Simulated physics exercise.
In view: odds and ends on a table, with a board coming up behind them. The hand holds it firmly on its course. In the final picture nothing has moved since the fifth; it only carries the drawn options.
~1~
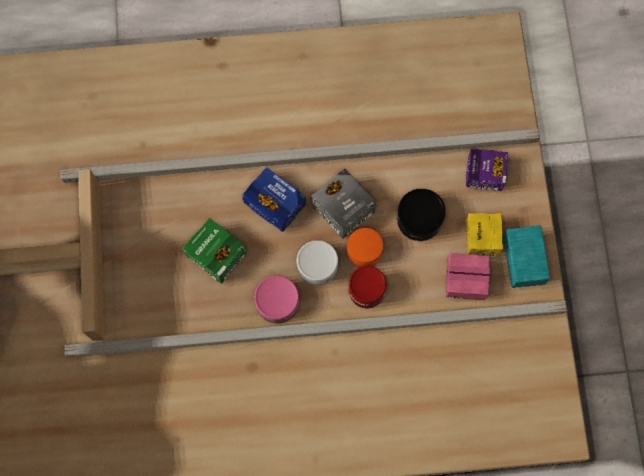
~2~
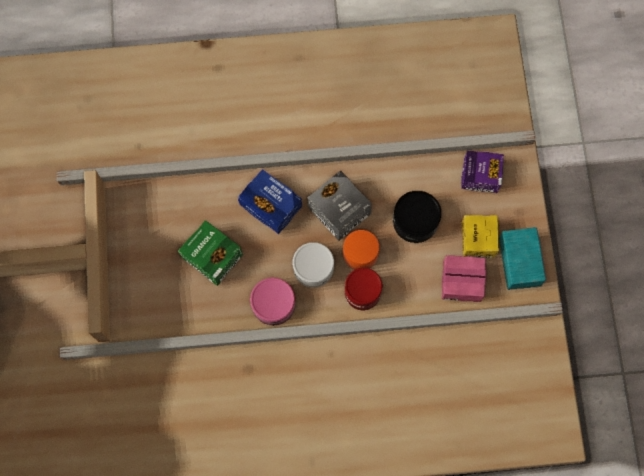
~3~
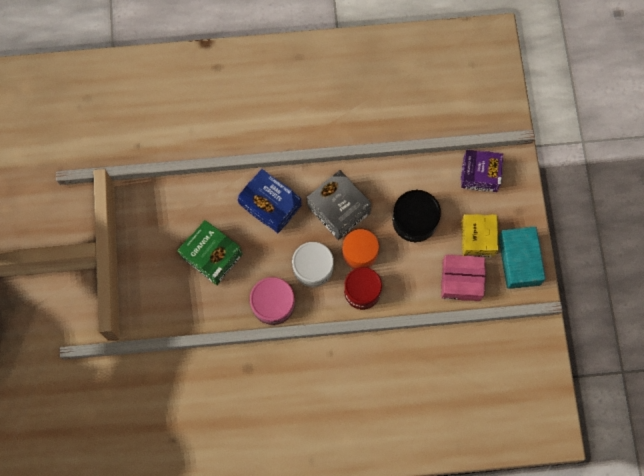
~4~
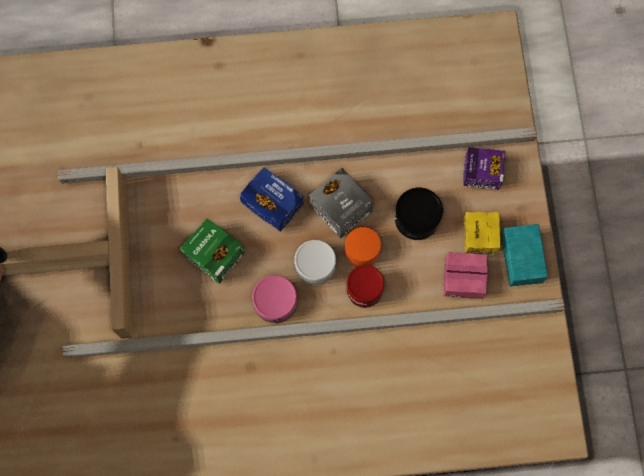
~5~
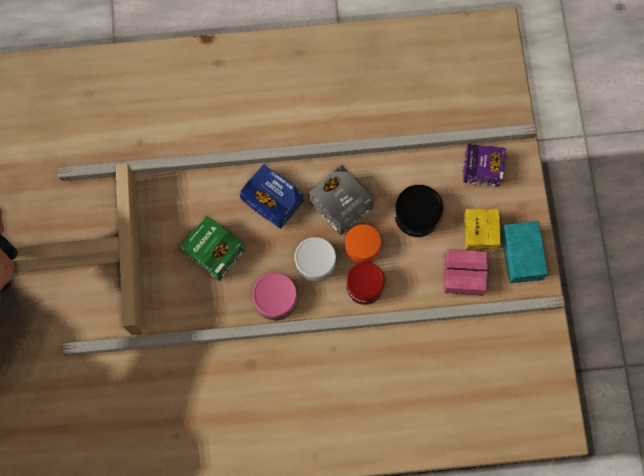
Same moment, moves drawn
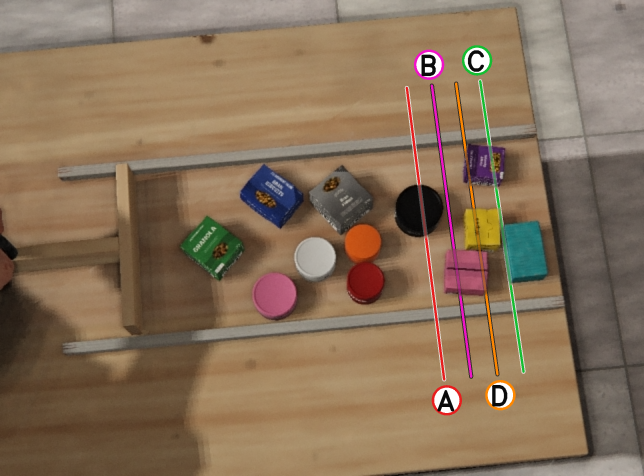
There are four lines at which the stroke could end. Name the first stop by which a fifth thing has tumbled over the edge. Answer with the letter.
Up to line D.
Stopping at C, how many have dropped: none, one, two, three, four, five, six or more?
In all, six or more.
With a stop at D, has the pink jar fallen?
No.
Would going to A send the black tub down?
No.
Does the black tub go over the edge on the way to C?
Yes.
On the marked copy, A at (425, 228); B at (451, 225); C at (501, 221); D at (476, 223).
Taking D. A third of the way, board (252, 231); pink jar (287, 296); blue box (289, 187).
Two thirds of the way, board (377, 219); turquoise block (552, 260); yellow box (522, 238).
When it is over, board (476, 210); black tub over the edge; pink box over the edge; six fallen.
As for the rest, A drops only two; B drops only three; C drops eight, but is farther than needed.
